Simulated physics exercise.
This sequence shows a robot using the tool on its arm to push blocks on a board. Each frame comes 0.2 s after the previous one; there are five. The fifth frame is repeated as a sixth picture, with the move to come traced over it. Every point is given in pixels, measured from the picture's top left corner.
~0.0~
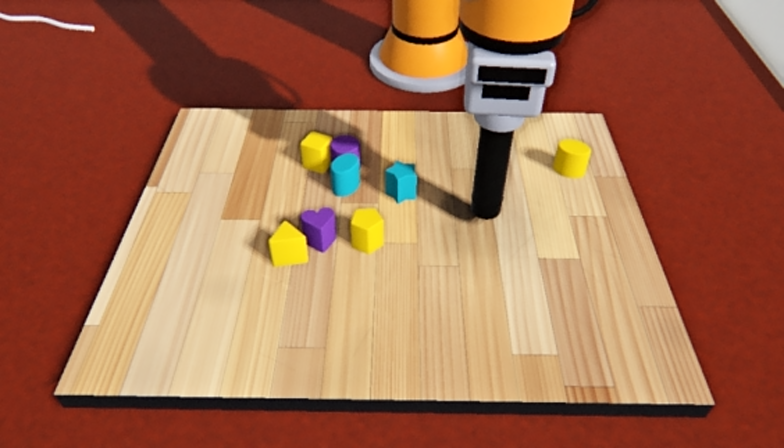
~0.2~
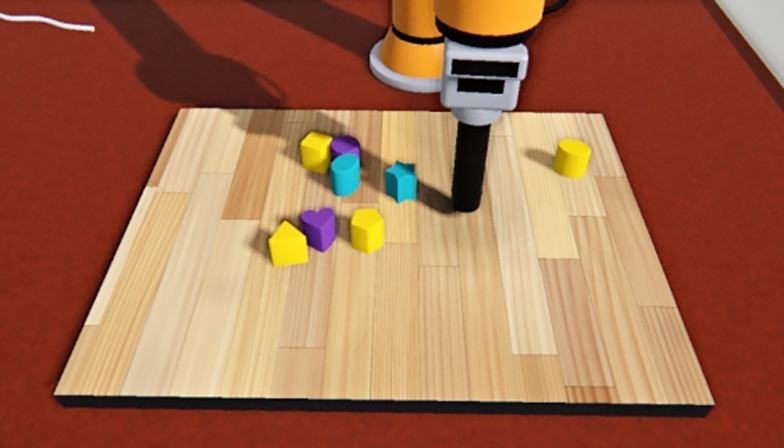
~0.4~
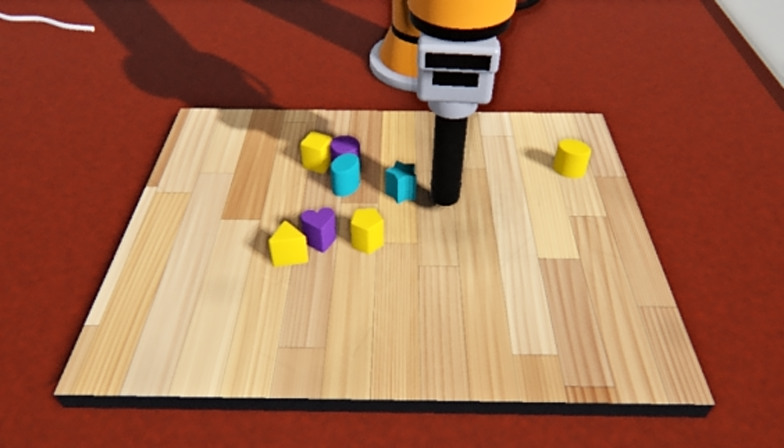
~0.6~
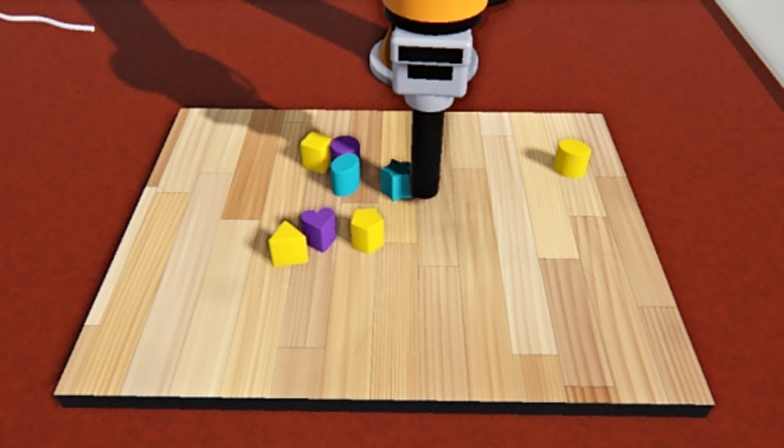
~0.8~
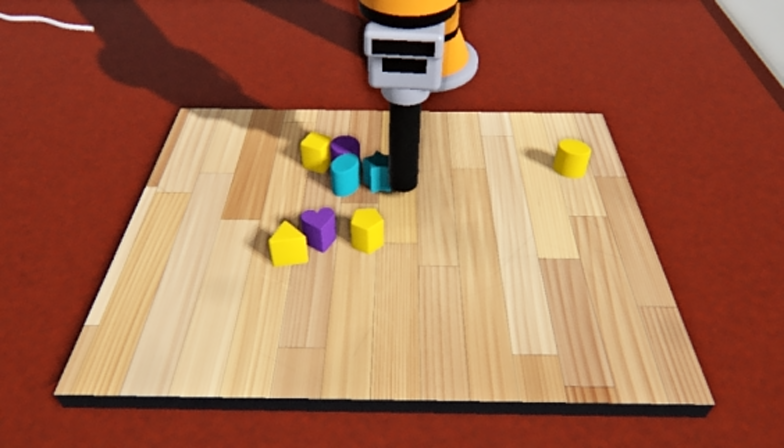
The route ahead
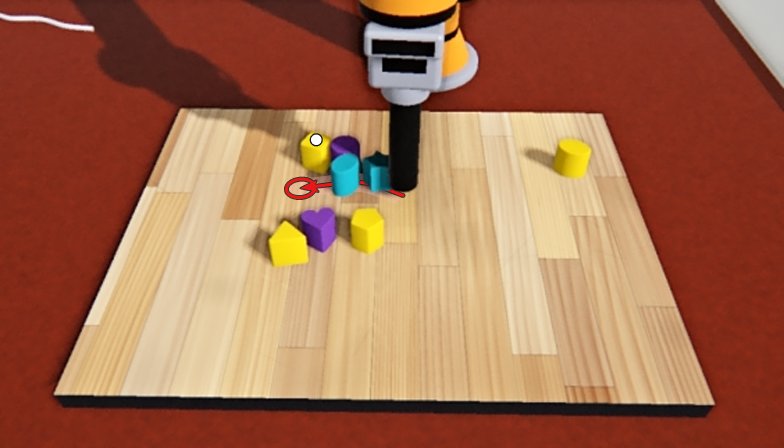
At the start, a robot arm holds its black tool over a wooden board, to the right of a loose group of yellow, purple and turquoise blocks. The tool moves left to the turquoise star-shaped block, then pushes it a short way left, close beside the turquoise oval.
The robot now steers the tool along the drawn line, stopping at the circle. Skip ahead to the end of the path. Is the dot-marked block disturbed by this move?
The answer is that it is displaced.
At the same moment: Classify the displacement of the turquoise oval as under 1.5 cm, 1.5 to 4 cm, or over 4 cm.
Distance: Above 4 cm.
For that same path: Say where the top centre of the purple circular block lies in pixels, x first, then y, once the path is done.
That would be at about pixel (334, 128).
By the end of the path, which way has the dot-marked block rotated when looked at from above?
The block turns counter-clockwise.
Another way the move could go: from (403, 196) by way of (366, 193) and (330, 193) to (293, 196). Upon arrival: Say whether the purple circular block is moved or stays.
In the end it has been moved.
The line goes from (403, 196) via (371, 184) and (336, 184), ending at (301, 188); the dot is on the yellow square.
What follows on the original path. One third of the way, tool (371, 173); yellow square (309, 137), turned 35° anticlockwise; turquoise oval (334, 161), turned 40° anticlockwise; purple circular block (336, 132); turquoise star-shaped block (354, 146), turned 30° clockwise.
Two thirds of the way, tool (335, 172); yellow square (309, 137), turned 35° anticlockwise; turquoise oval (308, 163), turned 50° anticlockwise; purple circular block (334, 128); turquoise star-shaped block (346, 143), turned 85° clockwise.
At the end, tool (299, 177); yellow square (309, 137), turned 35° anticlockwise; turquoise oval (271, 168), turned 50° anticlockwise; purple circular block (334, 128); turquoise star-shaped block (346, 143), turned 85° clockwise.
